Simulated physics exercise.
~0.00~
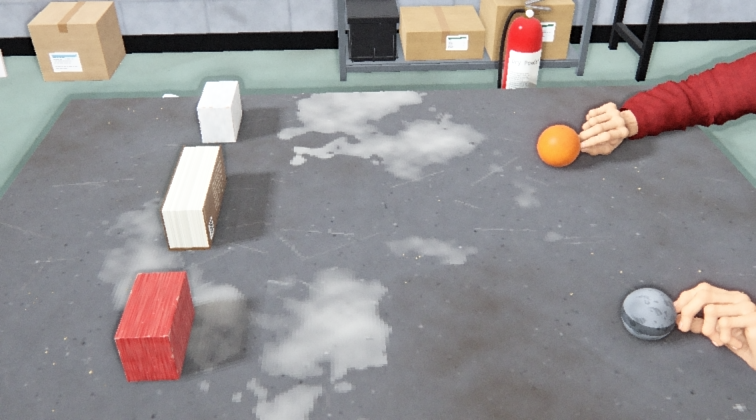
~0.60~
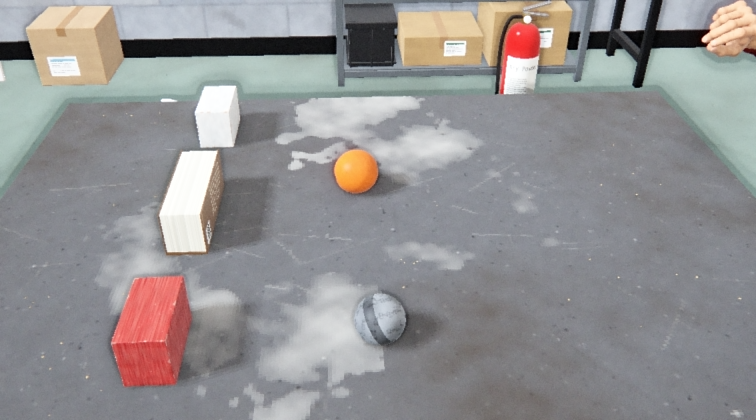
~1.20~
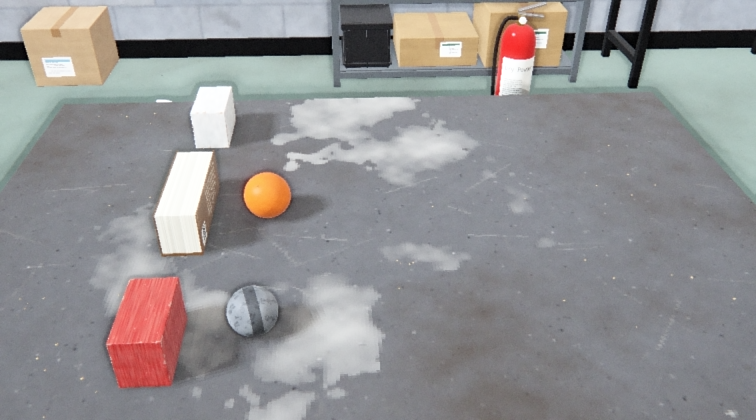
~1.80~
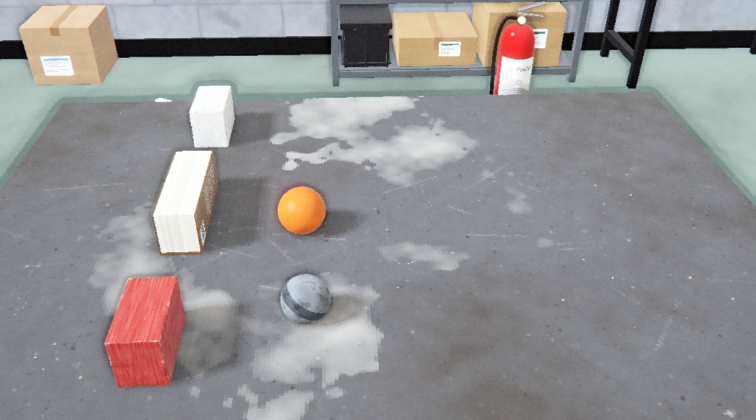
An orange and a grey ball roll leftward across a dark, stained tabletop in a workshop, seen from slightly above, with cardboard boxes and a fire extinguisher behind. Along the left side stand a white block at the back, a brown-edged book upright in the middle and a red block in front. At first two hands at the right hold the balls, the upper one in a red sleeve, and then they let go and withdraw. The orange nears the book while the grey ball nears the red block. Both then move back a little to the right, ending short of the unmoved row.
